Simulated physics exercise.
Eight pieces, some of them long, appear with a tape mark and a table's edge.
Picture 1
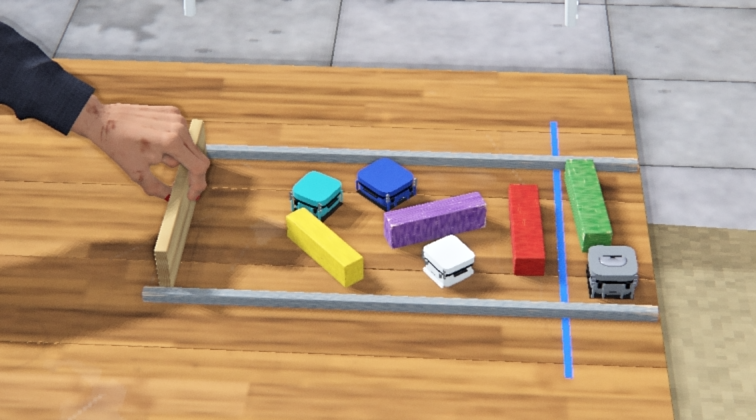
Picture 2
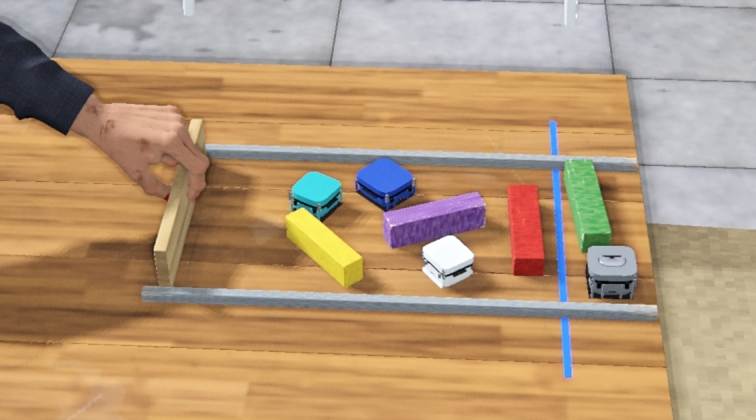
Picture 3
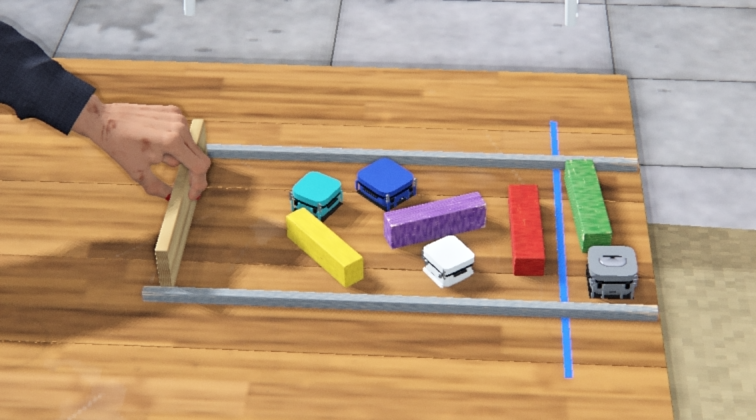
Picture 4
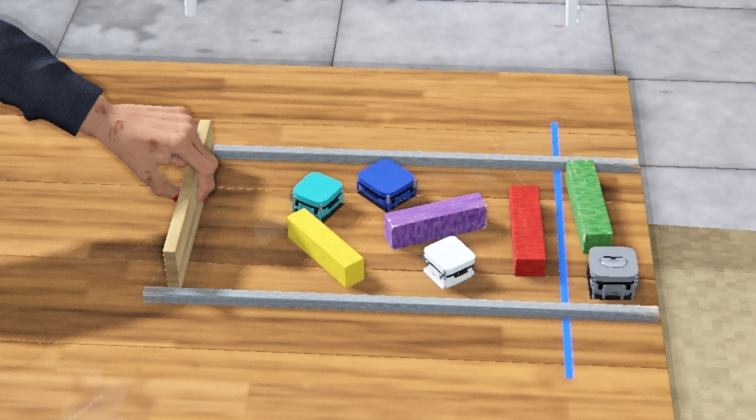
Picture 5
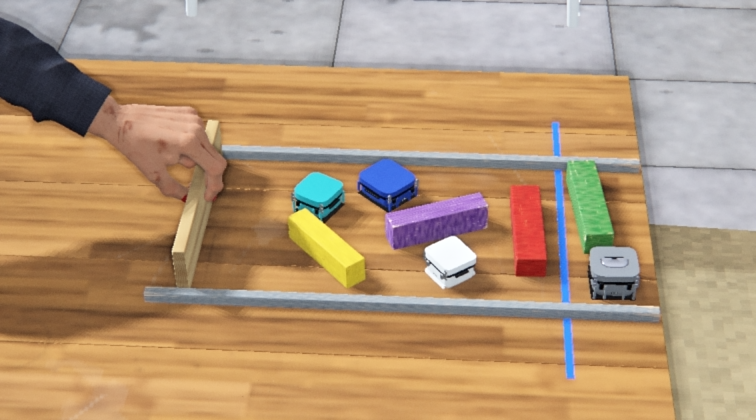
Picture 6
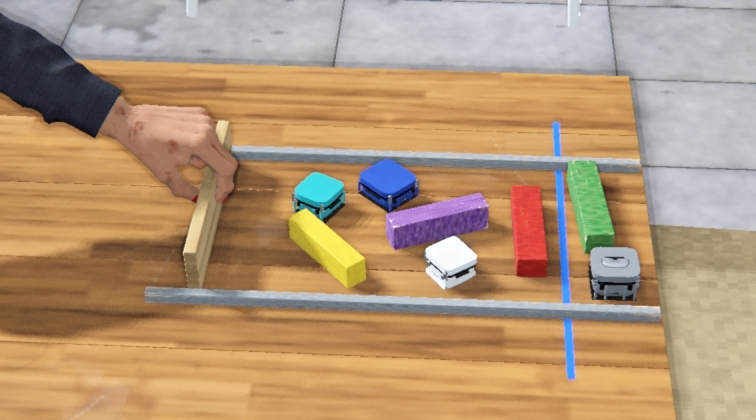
The clip shows a hand holding a wooden board between two metal rails on a table, still at first, then sliding it slightly right toward scattered colourful bars and small cases, which stay essentially in place around a blue tape line.
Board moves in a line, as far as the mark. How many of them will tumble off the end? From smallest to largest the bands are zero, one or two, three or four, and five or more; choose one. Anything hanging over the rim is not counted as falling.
The right band is one or two.
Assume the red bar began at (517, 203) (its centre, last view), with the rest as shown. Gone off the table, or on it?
Lab note: It does not drop.
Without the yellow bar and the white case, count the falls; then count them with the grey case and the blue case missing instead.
1, then 1.
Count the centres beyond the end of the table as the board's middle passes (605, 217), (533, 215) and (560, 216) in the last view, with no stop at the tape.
In that order 4, 0 and 2.
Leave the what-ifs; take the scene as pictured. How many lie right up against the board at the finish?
It's 3 of them.
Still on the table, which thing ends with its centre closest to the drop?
Red bar.
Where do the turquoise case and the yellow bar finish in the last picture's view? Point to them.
Final pixels, roughly: (581, 205) for the first, (577, 261) for the other.
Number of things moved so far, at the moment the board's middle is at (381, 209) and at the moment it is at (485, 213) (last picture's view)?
At that stage 4; at the next, 7.
A little later, none off yet; grey case at rest near (614, 274); green bar at rest near (590, 206); red bar at rest near (529, 230).
Next, none off yet; grey case at rest near (614, 274); green bar at rest near (594, 206); red bar shifted a little near (551, 229).
When it is over, the number that fall off is one or two; down, green bar and grey case.
